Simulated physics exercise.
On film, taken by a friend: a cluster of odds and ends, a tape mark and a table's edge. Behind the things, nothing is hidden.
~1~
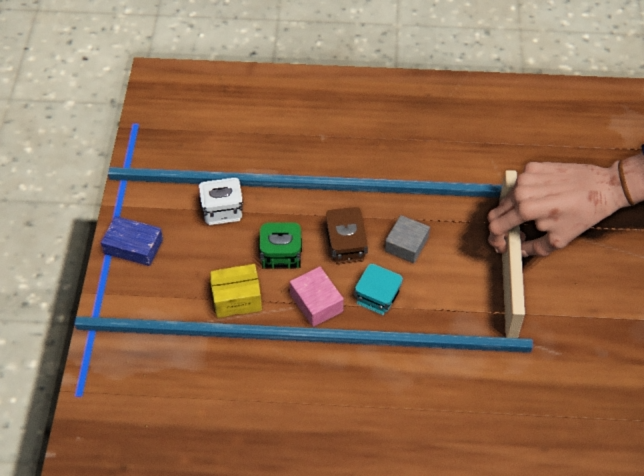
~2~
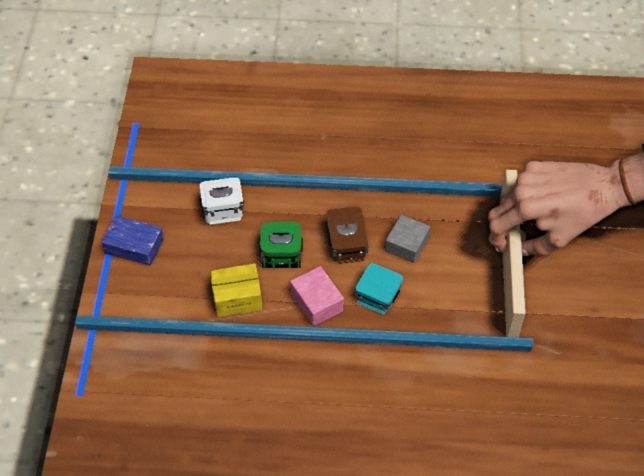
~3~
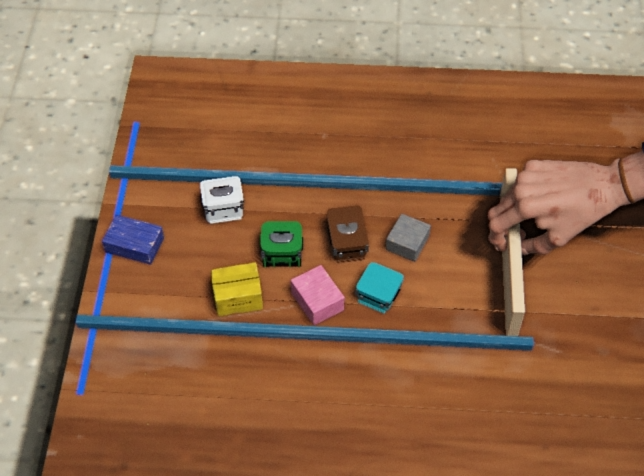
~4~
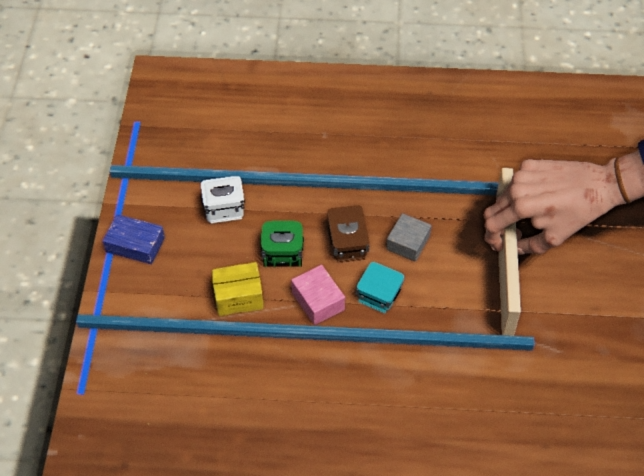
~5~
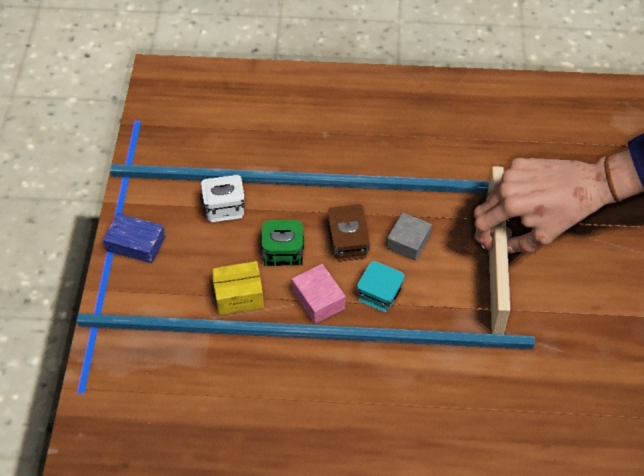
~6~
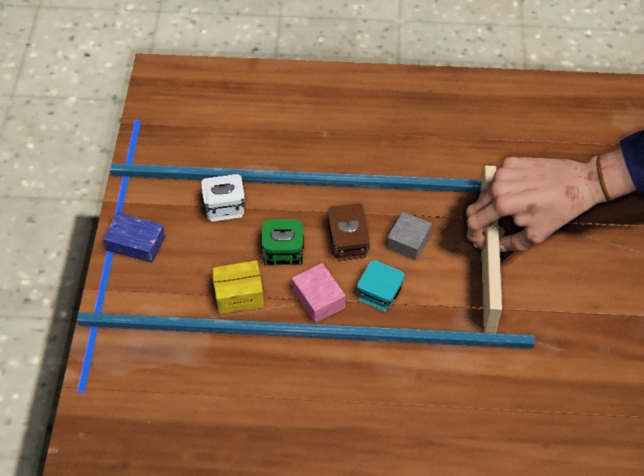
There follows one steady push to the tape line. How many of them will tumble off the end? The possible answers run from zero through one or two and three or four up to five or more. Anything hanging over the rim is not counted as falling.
Final tally: Five or more.
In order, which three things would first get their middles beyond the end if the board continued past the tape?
Earliest first - the blue block, the yellow box, the green case.
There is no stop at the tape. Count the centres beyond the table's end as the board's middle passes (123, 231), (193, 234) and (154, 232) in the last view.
Respectively 5, 1 and 3.
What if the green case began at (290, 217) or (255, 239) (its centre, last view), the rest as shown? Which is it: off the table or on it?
Well, place by place the object does not stay and then does not stay.
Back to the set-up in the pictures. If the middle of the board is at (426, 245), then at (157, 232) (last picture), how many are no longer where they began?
The first number is 1, the next one 8.
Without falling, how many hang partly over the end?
Overhanging ones - 3.
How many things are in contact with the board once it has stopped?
That makes 3.
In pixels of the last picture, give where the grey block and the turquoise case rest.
Grey block: About (98, 226); turquoise case: About (86, 271).
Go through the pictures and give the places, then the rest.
In the first frame, blue block (132, 241); white case (222, 202); yellow box (236, 291); board (511, 253); tape (110, 248).
In the second frame, white case (222, 202); green case (281, 246).
In the third frame, yellow box (237, 289); turquoise case (380, 289).
In the fourth frame, blue block (134, 239); brown case (348, 234).
In the fifth frame, white case (224, 199); board (498, 249).
In the sixth frame, blue block (135, 237); white case (224, 199); yellow box (238, 287); board (490, 248); tape (112, 244).
Soon after, none off yet; blue block at rest near (135, 237); white case at rest near (224, 199); yellow box at rest near (238, 287).
Then, none off yet; blue block moved about its own width near (94, 239); white case moved about its own width near (167, 188); yellow box moved well along near (123, 289).
At rest, the number that fall off is five or more; fallen, brown case, pink block, green case, yellow box and blue block.
